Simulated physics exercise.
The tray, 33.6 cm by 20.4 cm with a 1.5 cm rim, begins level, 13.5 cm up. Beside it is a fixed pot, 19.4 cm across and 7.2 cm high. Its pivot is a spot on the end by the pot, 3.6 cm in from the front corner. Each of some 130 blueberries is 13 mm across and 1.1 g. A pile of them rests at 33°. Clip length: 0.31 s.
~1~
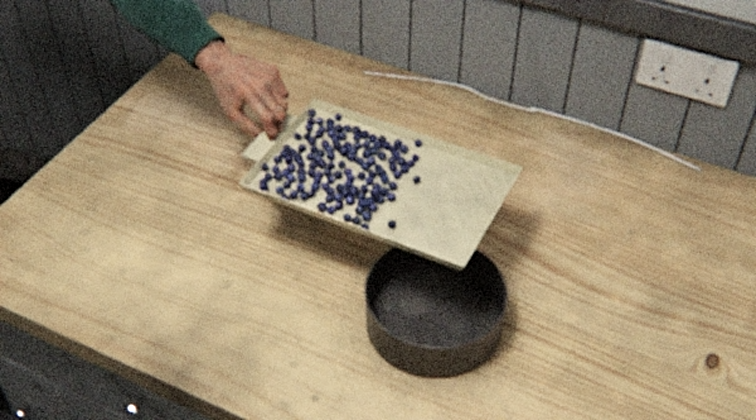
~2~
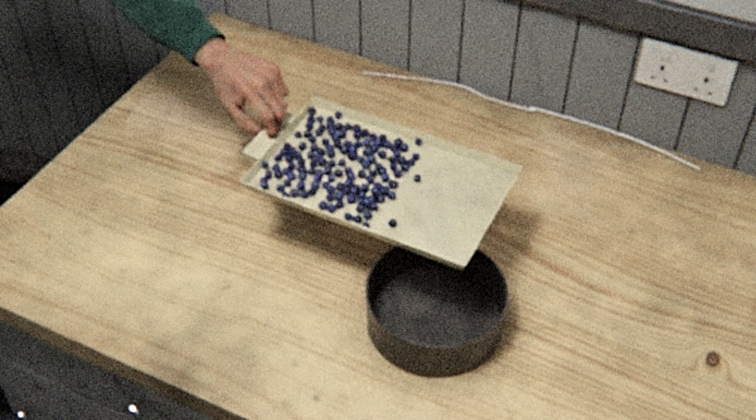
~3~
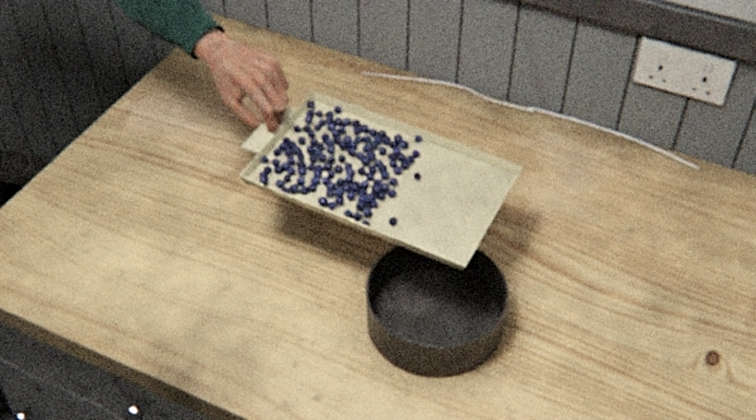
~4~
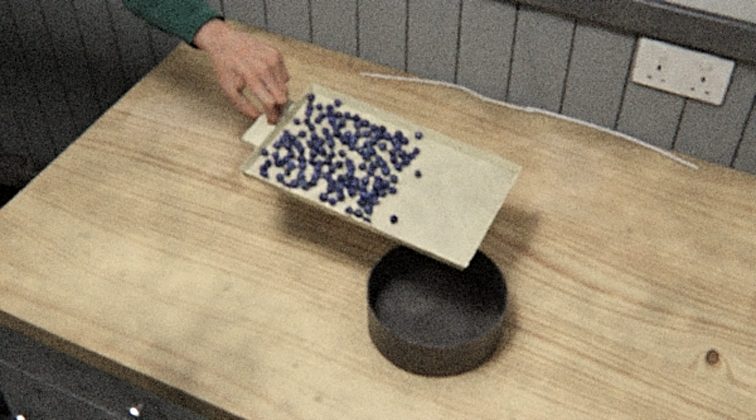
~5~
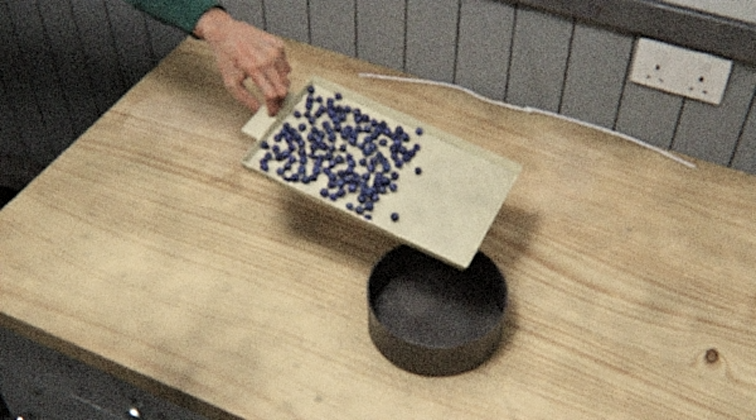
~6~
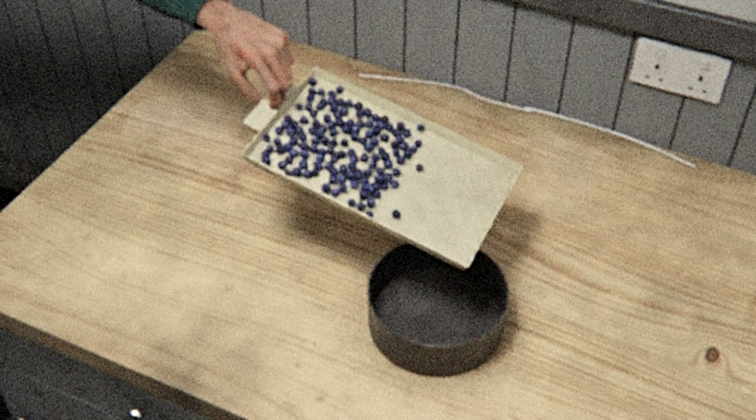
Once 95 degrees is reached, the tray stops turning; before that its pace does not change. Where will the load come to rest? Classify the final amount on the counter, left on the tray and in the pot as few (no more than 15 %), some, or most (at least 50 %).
Counter: Most. Tray: Few. Pot: Some.
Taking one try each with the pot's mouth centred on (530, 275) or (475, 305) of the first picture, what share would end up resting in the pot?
Estimates: 85 in a hundred and 65 in a hundred.
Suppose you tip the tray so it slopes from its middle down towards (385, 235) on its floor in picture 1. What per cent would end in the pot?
That would be close to 65 per cent.
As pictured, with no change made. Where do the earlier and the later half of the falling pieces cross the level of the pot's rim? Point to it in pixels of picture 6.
(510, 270) or so first, later (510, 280).
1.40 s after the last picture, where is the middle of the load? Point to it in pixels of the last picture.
Somewhere about (491, 214) in the last view.
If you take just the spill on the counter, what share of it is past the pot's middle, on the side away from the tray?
I'd put it at close to 100 per cent.
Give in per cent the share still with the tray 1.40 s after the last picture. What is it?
It works out to near 80 per cent of the load.
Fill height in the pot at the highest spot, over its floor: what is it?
Some 2.5 cm above the floor.
Then, 0.84 s after the last picture, tilt 50 degrees; the tray holds 95 %, the pot 0 %.
Then, 1.40 s after the last picture, tilt 76 degrees; the tray holds 80 %, the pot 5 %.
Then, 2.02 s after the last picture, tilt 95 degrees; the tray holds 0 %, the pot 35 %.
In the end, counter 65 %, tray 0 %, pot 35 %.
